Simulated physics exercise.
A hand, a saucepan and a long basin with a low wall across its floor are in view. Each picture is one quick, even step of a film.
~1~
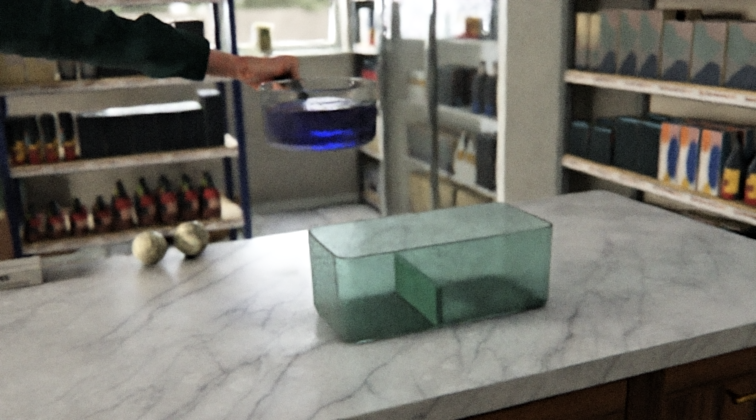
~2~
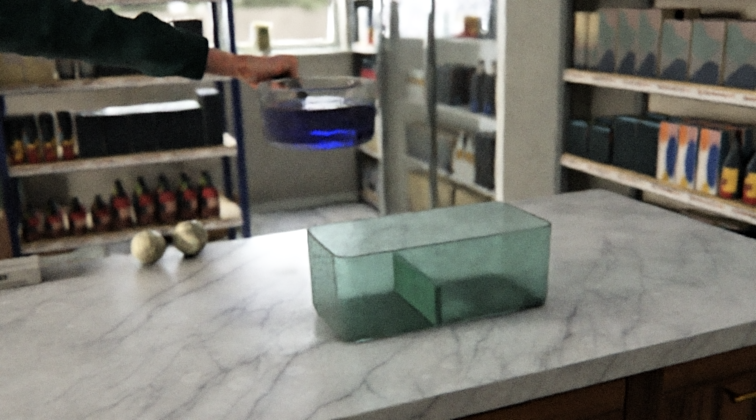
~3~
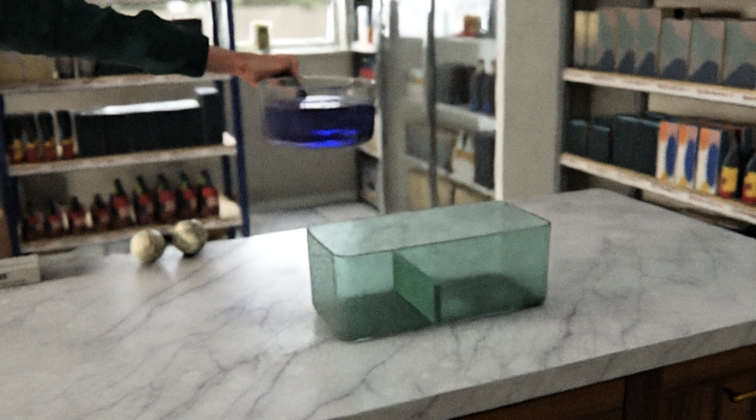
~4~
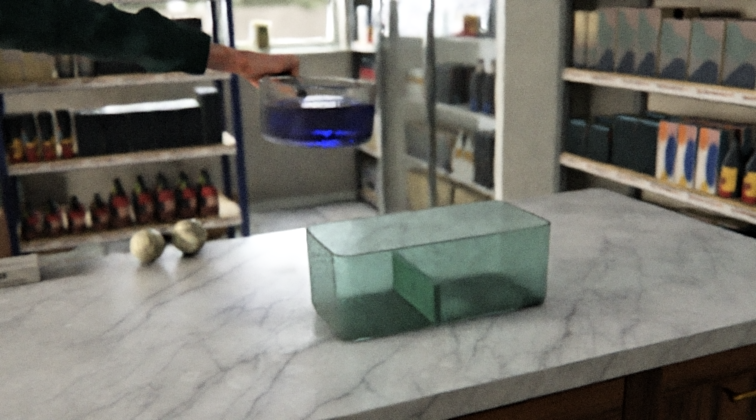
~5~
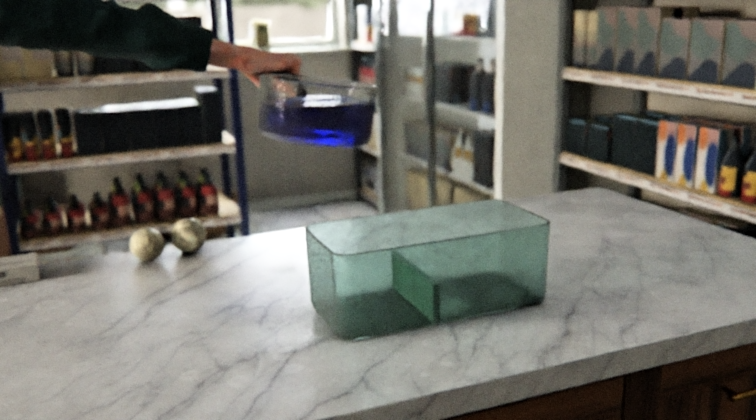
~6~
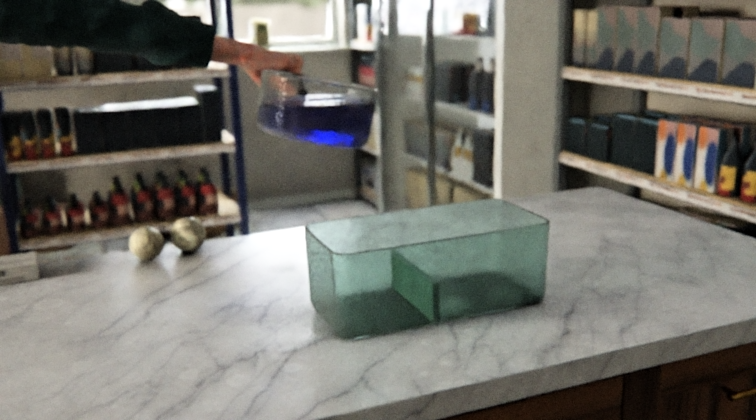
A hand in a dark green sleeve reaches in from the upper left, seen from across a grey-veined white marble counter in a room lined with stocked shelves. It holds a clear glass saucepan of deep blue liquid above and left of a translucent green basin with a low inner wall, near two small round pale objects. The pan stays nearly level, then tilts slightly down to the right.
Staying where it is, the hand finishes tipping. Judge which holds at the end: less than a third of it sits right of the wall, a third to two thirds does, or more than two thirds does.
Lands in the middle band.
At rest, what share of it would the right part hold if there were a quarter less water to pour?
Some 45 parts in a hundred.
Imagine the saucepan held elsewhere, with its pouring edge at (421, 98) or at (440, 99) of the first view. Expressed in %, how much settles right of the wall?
It comes out at around 95 percent and then around 100 percent.
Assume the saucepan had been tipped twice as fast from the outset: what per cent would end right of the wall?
It comes to some 45 per cent.
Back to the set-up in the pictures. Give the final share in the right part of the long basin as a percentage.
About 60 per cent.
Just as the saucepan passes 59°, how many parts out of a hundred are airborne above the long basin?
Roughly 25 percent.
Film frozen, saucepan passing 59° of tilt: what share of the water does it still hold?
Around 70 in a hundred.
A moment on, the saucepan is tipped part way and 69 per cent is still to pour, 2 is left of the wall and 2 right of it.
Next, the saucepan is tipped on its side and 19 per cent is still to pour, 10 is left of the wall and 54 right of it.
Then the saucepan is tipped on its side and 3 per cent is still to pour, 34 is left of the wall and 59 right of it.
Later the saucepan is tipped on its side and 0 per cent is still to pour, 39 is left of the wall and 59 right of it.
In the end 39 per cent lies left of the wall, 59 right of it and 1 outside.
